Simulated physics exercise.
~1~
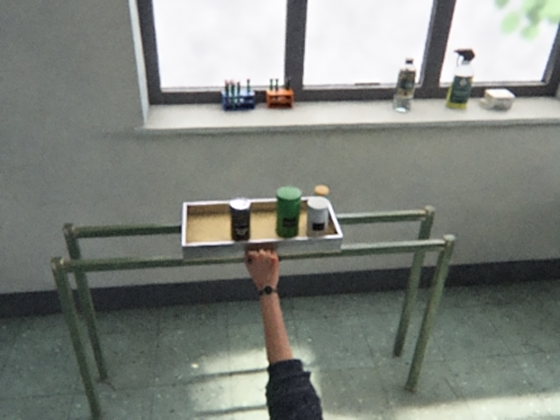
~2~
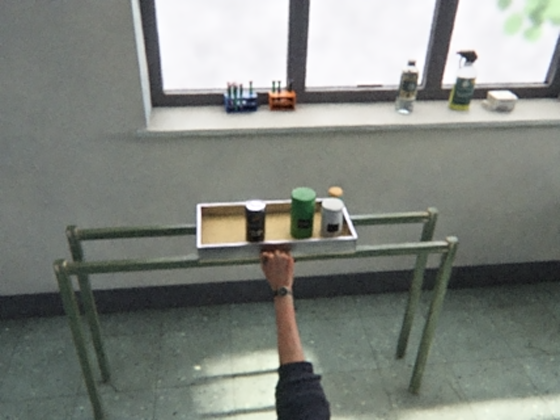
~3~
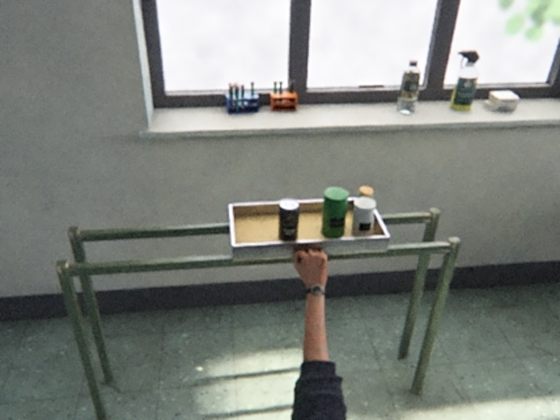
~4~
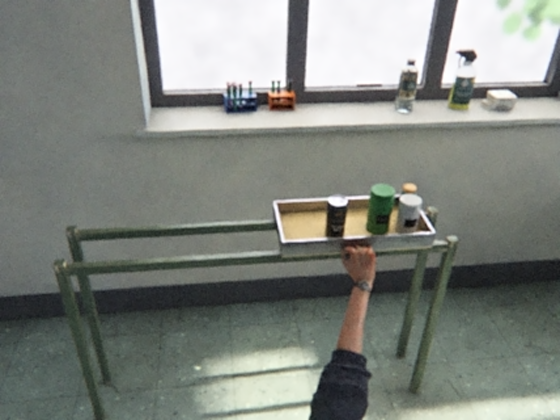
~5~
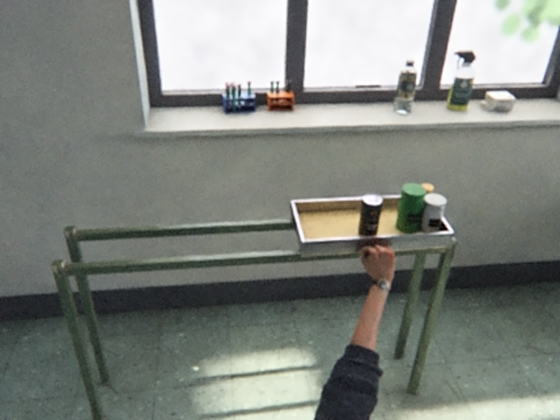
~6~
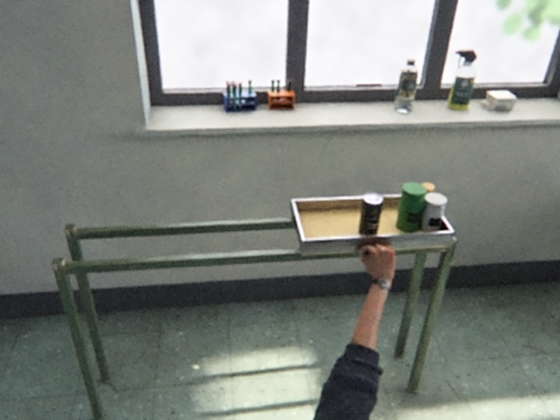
In a room with a tiled floor, below a windowsill lined with bottles and small racks, a shallow rimmed tray rests midway along a pair of green rails. It holds a black can, a green jar, a white jar and a small container partly hidden behind them. A hand grips the front edge and pulls the tray to the right, slowly at first and then faster. Near the right end of the rails it comes to a stop, and the jars and can shift slightly toward the right. The tray stays there, with everything still upright and the hand at its edge.
